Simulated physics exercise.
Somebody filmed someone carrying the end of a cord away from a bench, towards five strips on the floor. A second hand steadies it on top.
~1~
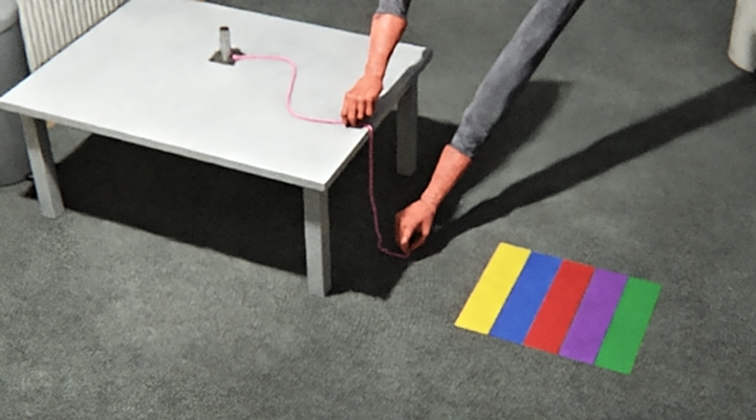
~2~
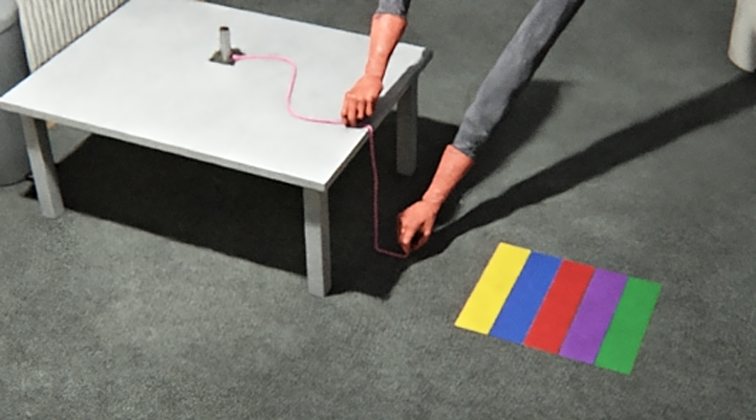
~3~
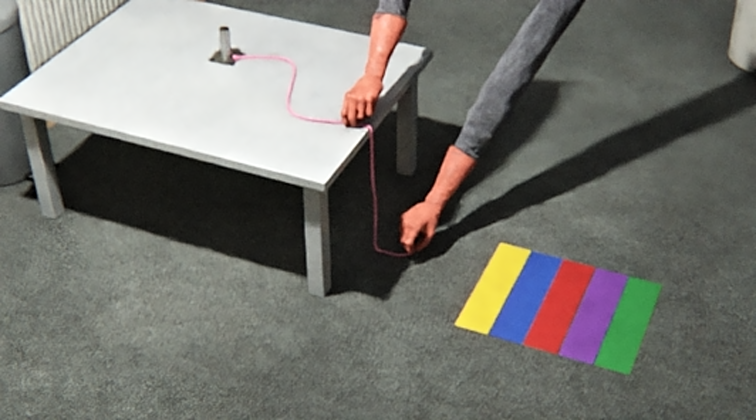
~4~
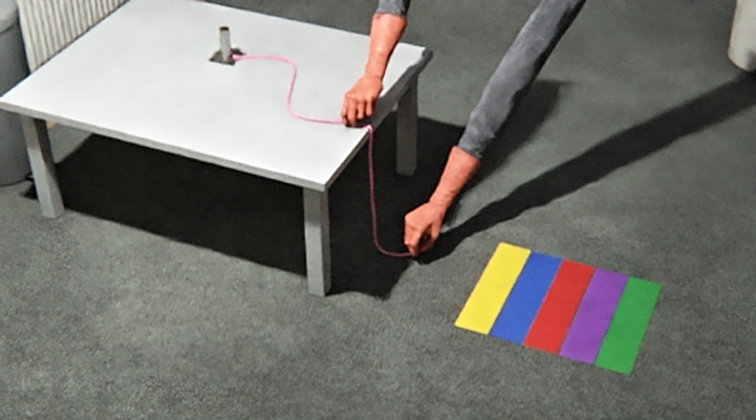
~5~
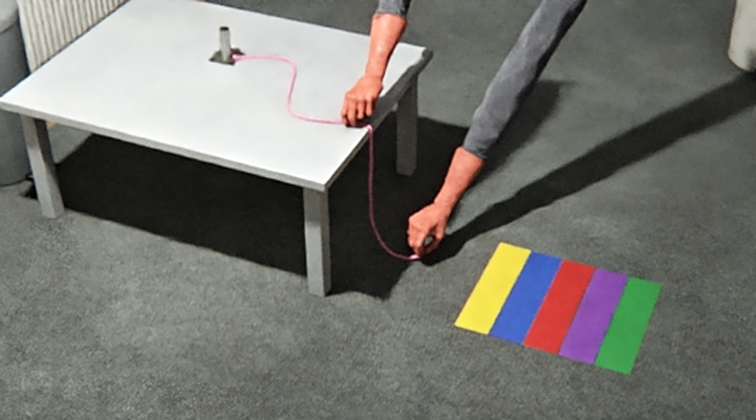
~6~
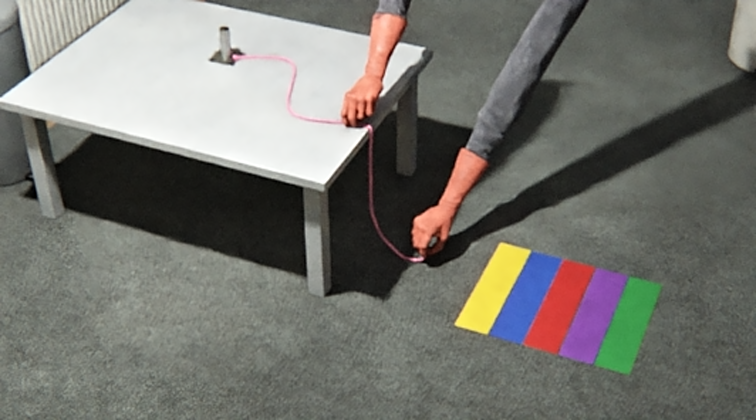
Two hands holding a pink cord at a white table's edge, the lower one shifting slightly right near five coloured strips.
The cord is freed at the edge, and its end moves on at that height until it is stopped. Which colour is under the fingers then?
The end stops over the red strip.
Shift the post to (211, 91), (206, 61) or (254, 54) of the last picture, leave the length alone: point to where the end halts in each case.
About (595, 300), (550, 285) and (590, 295).
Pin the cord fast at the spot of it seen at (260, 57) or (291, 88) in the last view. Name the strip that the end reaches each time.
Try by try: Red; blue.
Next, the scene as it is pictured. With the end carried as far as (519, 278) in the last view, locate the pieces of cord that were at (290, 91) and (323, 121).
They go to (320, 97) and to (378, 128).
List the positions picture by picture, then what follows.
End (409, 249); yellow (479, 314); blue (513, 323); red (547, 333); purple (582, 343); green (618, 353), in the first frame.
End (411, 249); cord through (265, 57) (293, 80) (295, 115) (362, 125) (376, 181) (376, 236), in the second frame.
End (414, 250), in the third frame.
End (419, 251); cord through (265, 57) (293, 80) (295, 115) (362, 125) (371, 180) (375, 236), in the fourth frame.
End (423, 253), in the fifth frame.
End (428, 254); cord through (265, 57) (293, 80) (295, 115) (362, 125) (371, 180) (381, 235), in the sixth frame.
Early on, end near (519, 278); over blue.
Midway, end near (549, 286); over red.
At the end of the slack, end near (567, 291); over red. It gets as far as the red strip.
